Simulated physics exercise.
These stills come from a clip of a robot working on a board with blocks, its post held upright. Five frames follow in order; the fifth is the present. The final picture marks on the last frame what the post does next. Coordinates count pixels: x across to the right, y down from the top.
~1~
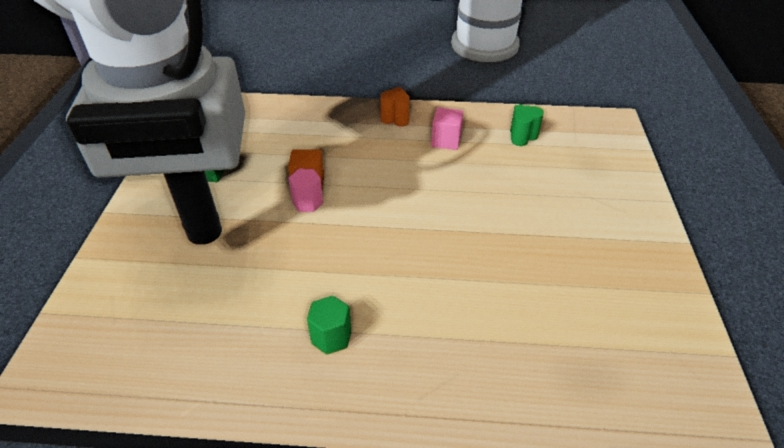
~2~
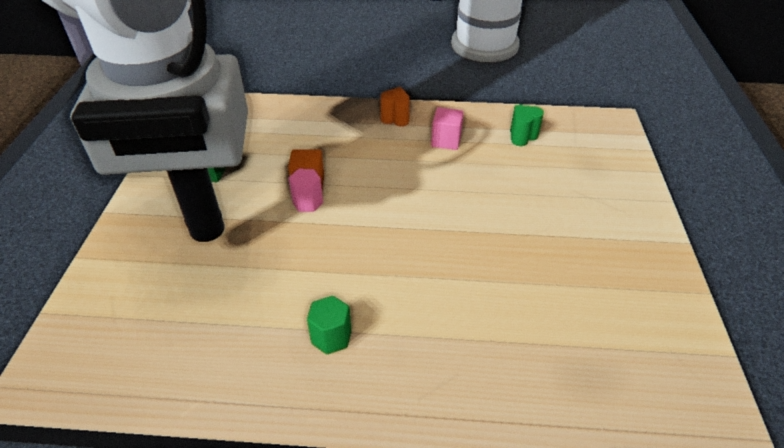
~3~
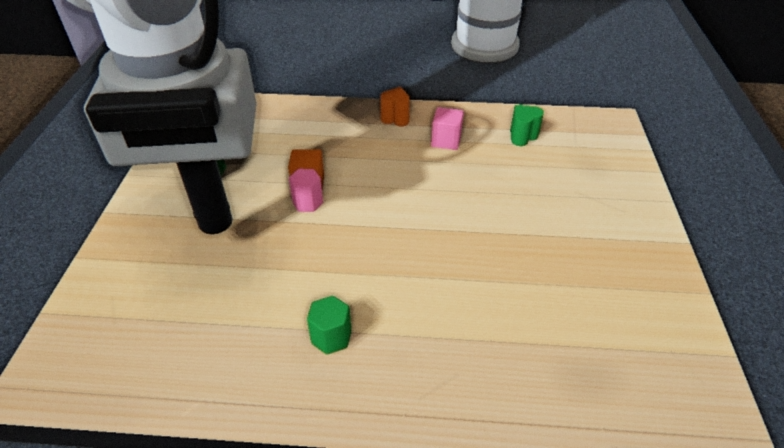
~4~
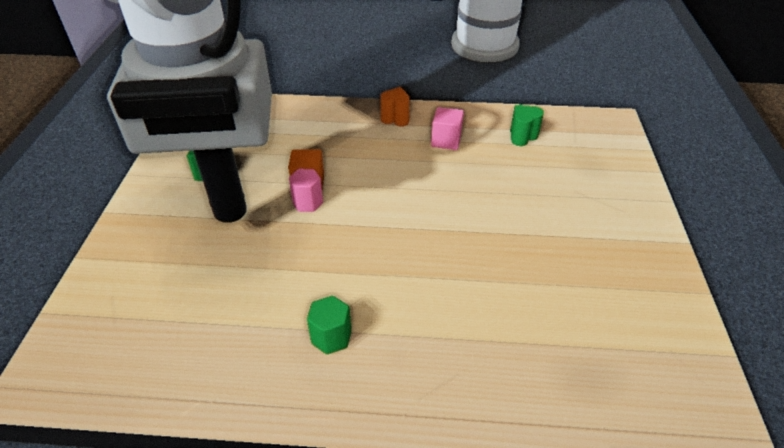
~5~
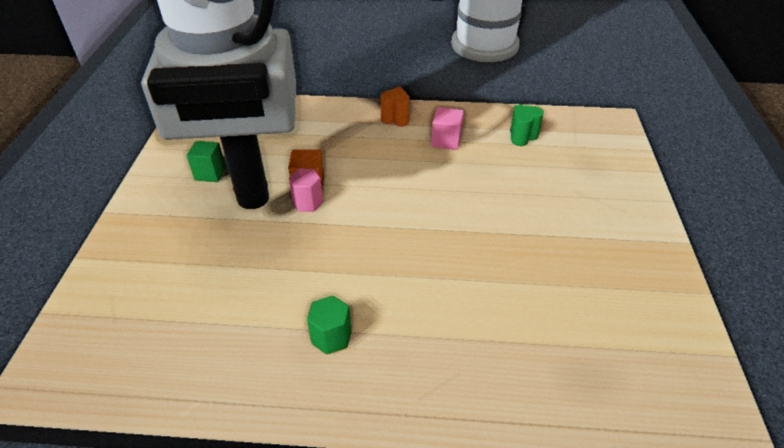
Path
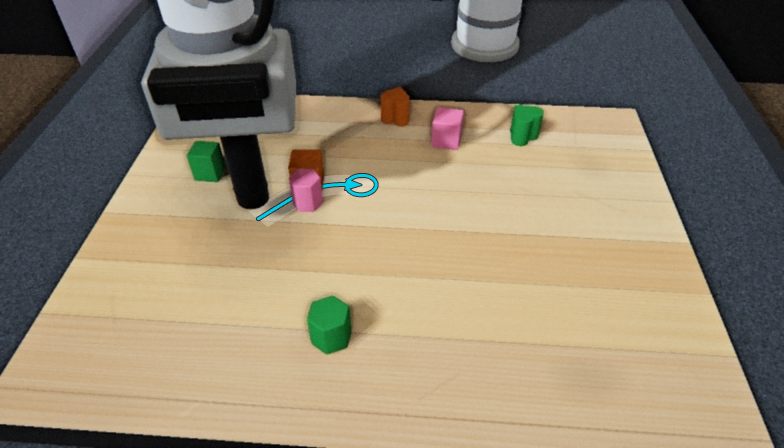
Robot arm with a black post moving right and slightly away across a wooden board, while the coloured blocks stay still.
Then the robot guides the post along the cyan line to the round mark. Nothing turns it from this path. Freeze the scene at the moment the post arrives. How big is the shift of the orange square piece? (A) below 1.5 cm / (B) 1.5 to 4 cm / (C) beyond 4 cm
My answer is option C.
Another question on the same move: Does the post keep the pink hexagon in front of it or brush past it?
Left aside or behind.
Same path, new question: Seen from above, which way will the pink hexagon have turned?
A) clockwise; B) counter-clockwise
A - clockwise.
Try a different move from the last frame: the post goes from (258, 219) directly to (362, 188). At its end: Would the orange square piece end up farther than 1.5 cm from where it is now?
I believe not.
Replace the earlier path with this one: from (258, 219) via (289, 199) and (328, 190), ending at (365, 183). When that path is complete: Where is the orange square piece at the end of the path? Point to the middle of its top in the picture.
Around (322, 145).
Drawn move, from (258, 219) by way of (290, 200) and (324, 186) to (362, 185).
What follows on the original path. One third of the way, post (287, 180); pink hexagon (315, 175), turned 30° clockwise; orange square piece (309, 155).
Two thirds of the way, post (322, 167); pink hexagon (342, 174), turned 80° clockwise; orange square piece (333, 140), turned 35° anticlockwise.
At the end, post (361, 166); pink hexagon (356, 178), turned 120° clockwise; orange square piece (338, 138), turned 65° anticlockwise.
